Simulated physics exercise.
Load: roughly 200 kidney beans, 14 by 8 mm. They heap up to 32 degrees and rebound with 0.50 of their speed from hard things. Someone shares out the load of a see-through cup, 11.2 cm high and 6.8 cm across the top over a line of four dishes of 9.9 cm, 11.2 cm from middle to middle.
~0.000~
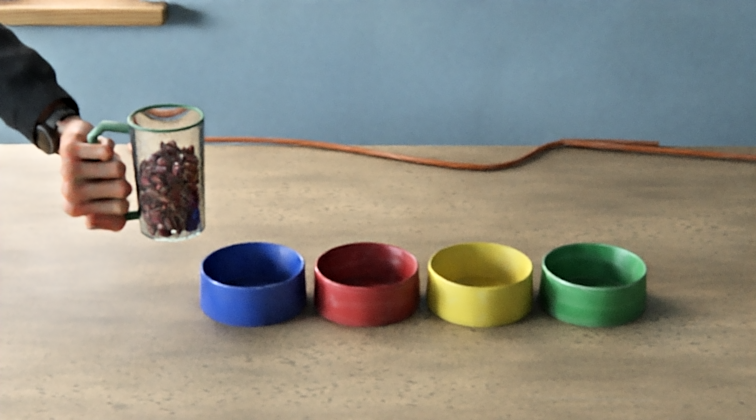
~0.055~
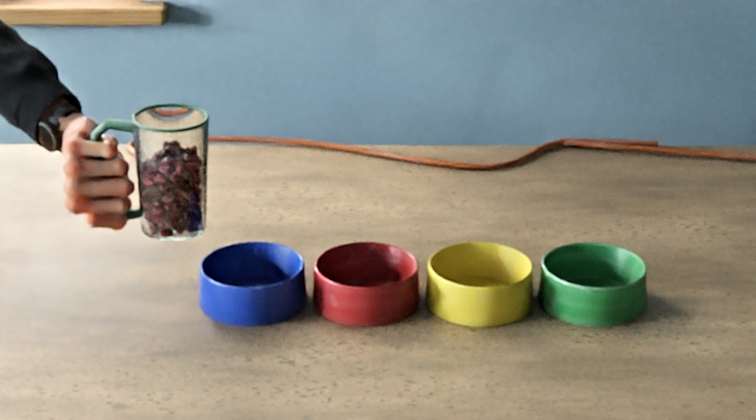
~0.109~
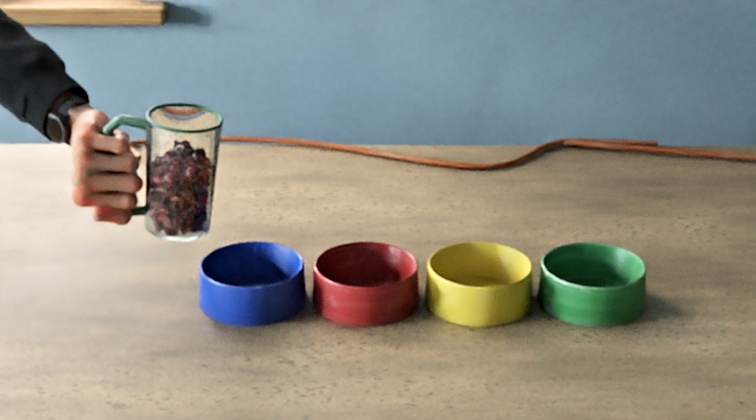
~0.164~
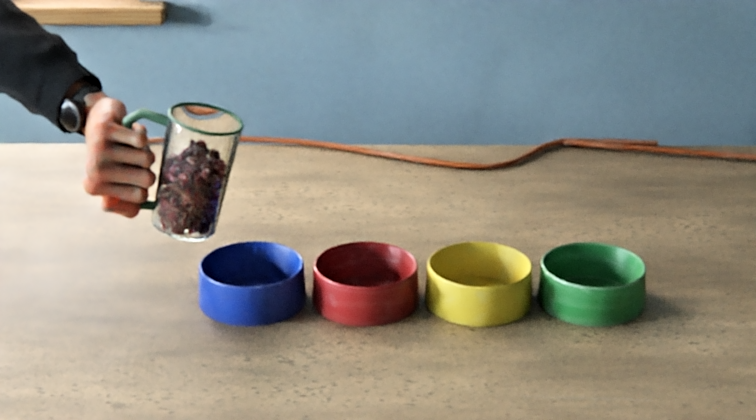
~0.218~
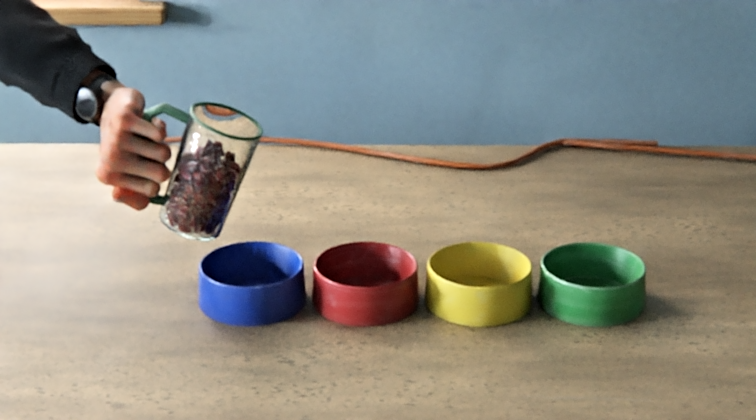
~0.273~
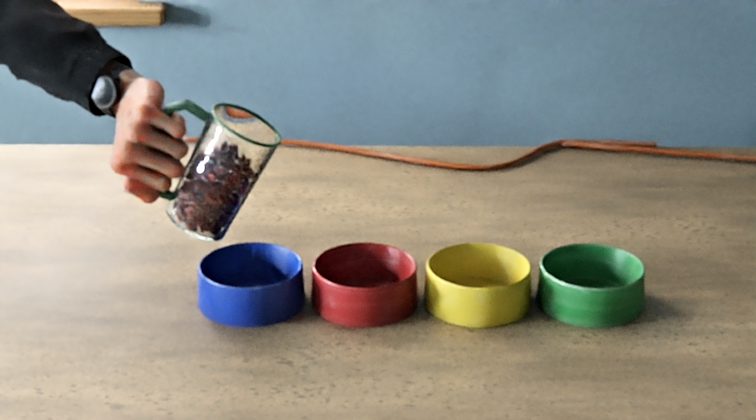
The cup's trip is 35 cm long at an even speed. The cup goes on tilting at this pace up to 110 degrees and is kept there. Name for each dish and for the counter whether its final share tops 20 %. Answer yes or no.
Red: No, blue: No, green: Yes, yellow: Yes, counter: No.
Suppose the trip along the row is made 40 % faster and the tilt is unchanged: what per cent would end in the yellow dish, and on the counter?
Then: Yellow 0, counter 0.
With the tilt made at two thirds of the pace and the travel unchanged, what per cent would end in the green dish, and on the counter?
Green 100, counter 0.
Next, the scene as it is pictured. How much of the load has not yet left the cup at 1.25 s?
Some 50 per cent of the load.
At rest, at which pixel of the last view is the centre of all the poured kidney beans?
Near (584, 290).
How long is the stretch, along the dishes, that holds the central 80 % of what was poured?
Some 14 cm.
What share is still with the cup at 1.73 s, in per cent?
Some 5 per cent of the load.
Then, at 0.86 s, tilt 104 degrees; cup holds 100 %.
After 1.25 s, tilt 110 degrees; cup holds 50 %, green 5 %, yellow 30 %.
After 1.73 s, tilt 110 degrees; cup holds 5 %, green 55 %, yellow 30 %.
At rest (2.5 s), red 0 %, blue 0 %, green 60 %, yellow 30 %, counter 10 %.
